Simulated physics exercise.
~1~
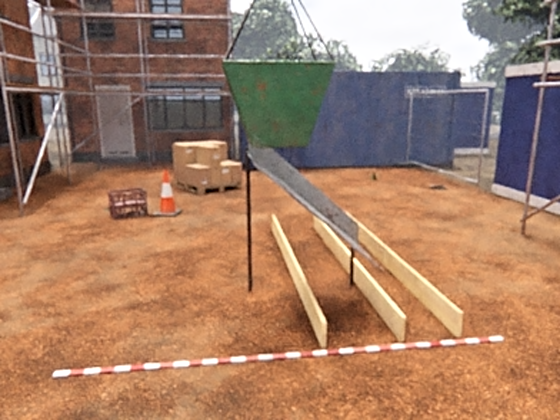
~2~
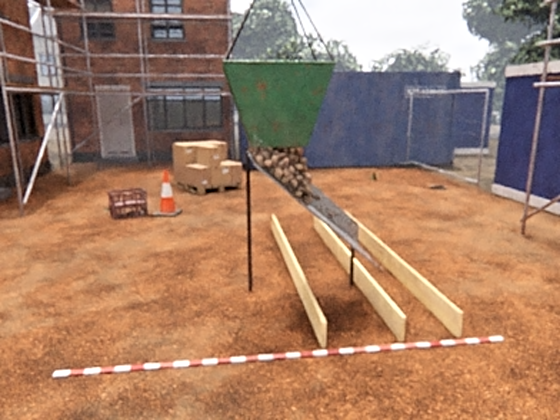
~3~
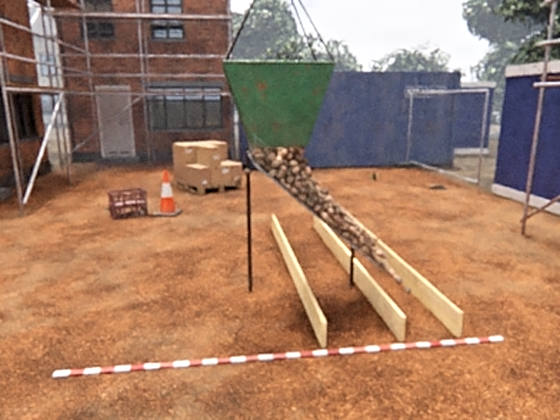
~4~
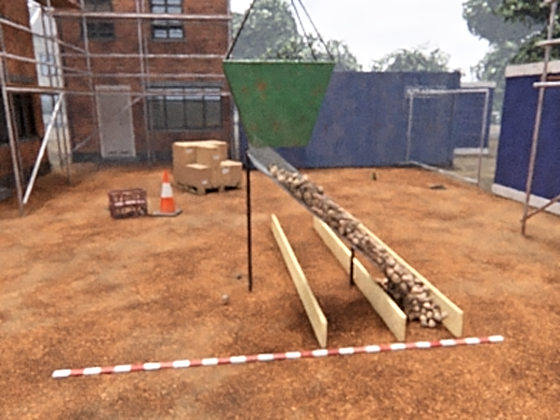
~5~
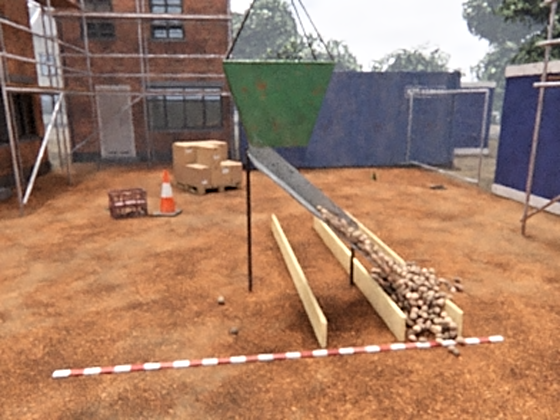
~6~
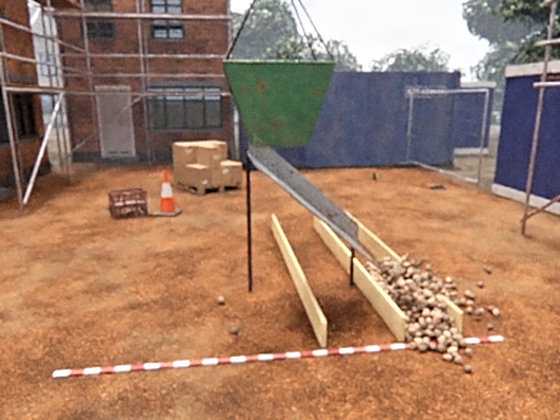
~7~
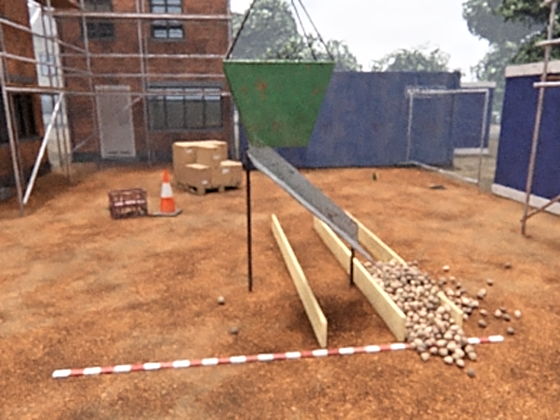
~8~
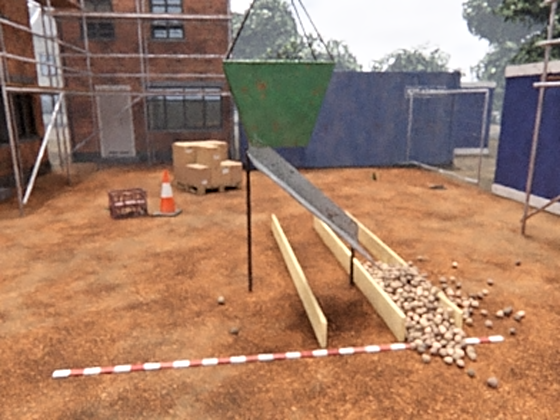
A load of brown and grey stones drops from a green skip hanging over a building yard of reddish earth, seen from slightly above. Below it, a grey steel slide slopes down to the right towards three pale wooden boards forming two bays, with a red and white striped strip in front and boxes, a cone and scaffolding behind. The stones pour down the slide in a long stream, and a few stray ones drop to the left. The stream runs into the right bay and piles up, spilling past its open front end. Most settle there, with some scattered farther right.
